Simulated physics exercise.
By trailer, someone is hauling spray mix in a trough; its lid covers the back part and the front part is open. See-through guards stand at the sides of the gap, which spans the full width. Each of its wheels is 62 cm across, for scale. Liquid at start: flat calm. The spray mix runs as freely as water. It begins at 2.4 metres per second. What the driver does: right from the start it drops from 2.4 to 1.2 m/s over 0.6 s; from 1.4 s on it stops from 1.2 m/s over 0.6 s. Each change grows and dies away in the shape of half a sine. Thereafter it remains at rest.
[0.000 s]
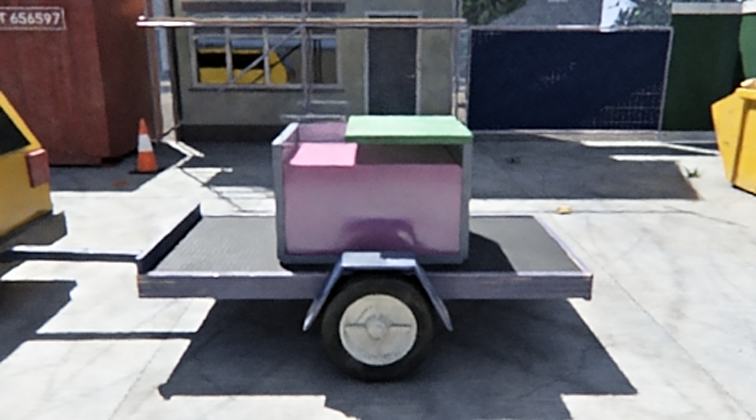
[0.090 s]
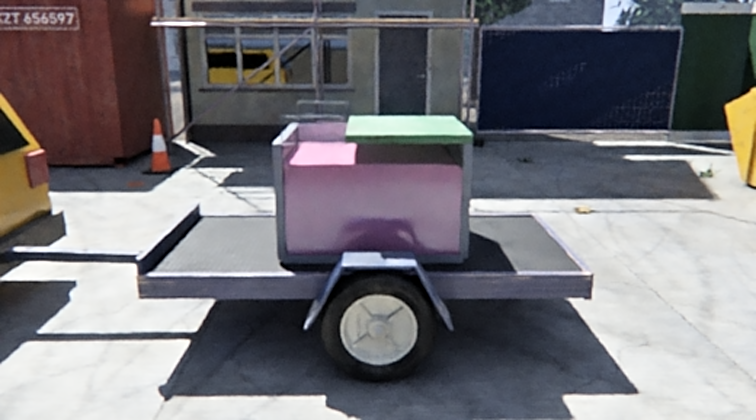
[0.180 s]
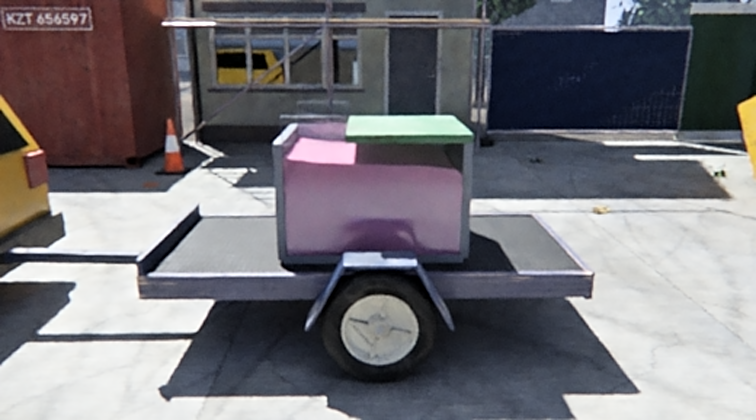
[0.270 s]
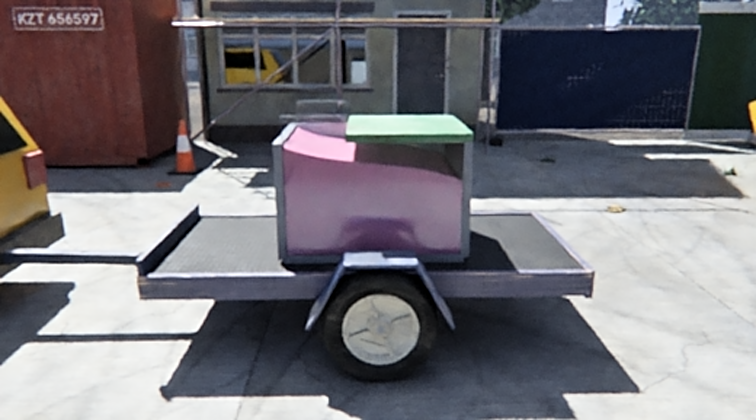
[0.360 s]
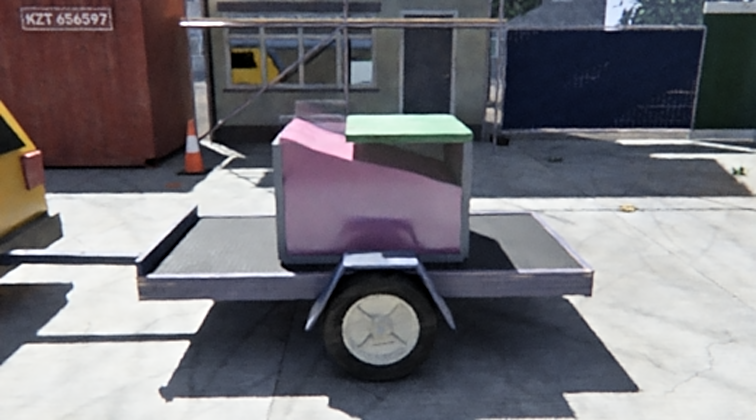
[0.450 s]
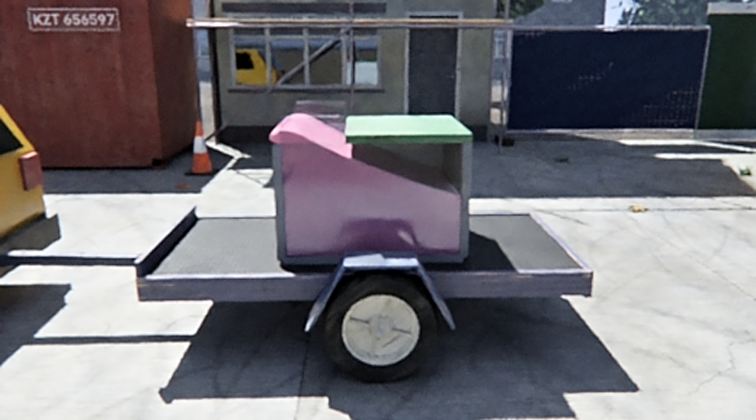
The clip opens on a trailer behind a yellow vehicle, rolling left past a red container and a cone, its trough of pink liquid lying level beneath a partial green lid. As the trailer slows, the liquid climbs at the left and sinks at the right, then begins coming over the left rim.
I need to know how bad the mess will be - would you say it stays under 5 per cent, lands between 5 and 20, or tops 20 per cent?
I would say it lands between those.
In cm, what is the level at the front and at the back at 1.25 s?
Roughly 38 cm in front and 60 cm behind.
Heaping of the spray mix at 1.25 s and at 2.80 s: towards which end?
First time: Rear; second time: Rear.
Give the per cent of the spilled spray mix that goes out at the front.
100%.
By 1.25 s the surface stands 38 cm on the front, 59 cm on the back; the loss stands at 2 per cent, over the front.
By 2.05 s the surface stands 67 cm on the front, 30 cm on the back; the loss stands at 8 per cent, over the front.
By 2.80 s the surface stands 39 cm on the front, 52 cm on the back; the loss stands at 8 per cent, over the front.
By 4.89 s the loss stands at 9 per cent, over the front, 36 of 424 litres.
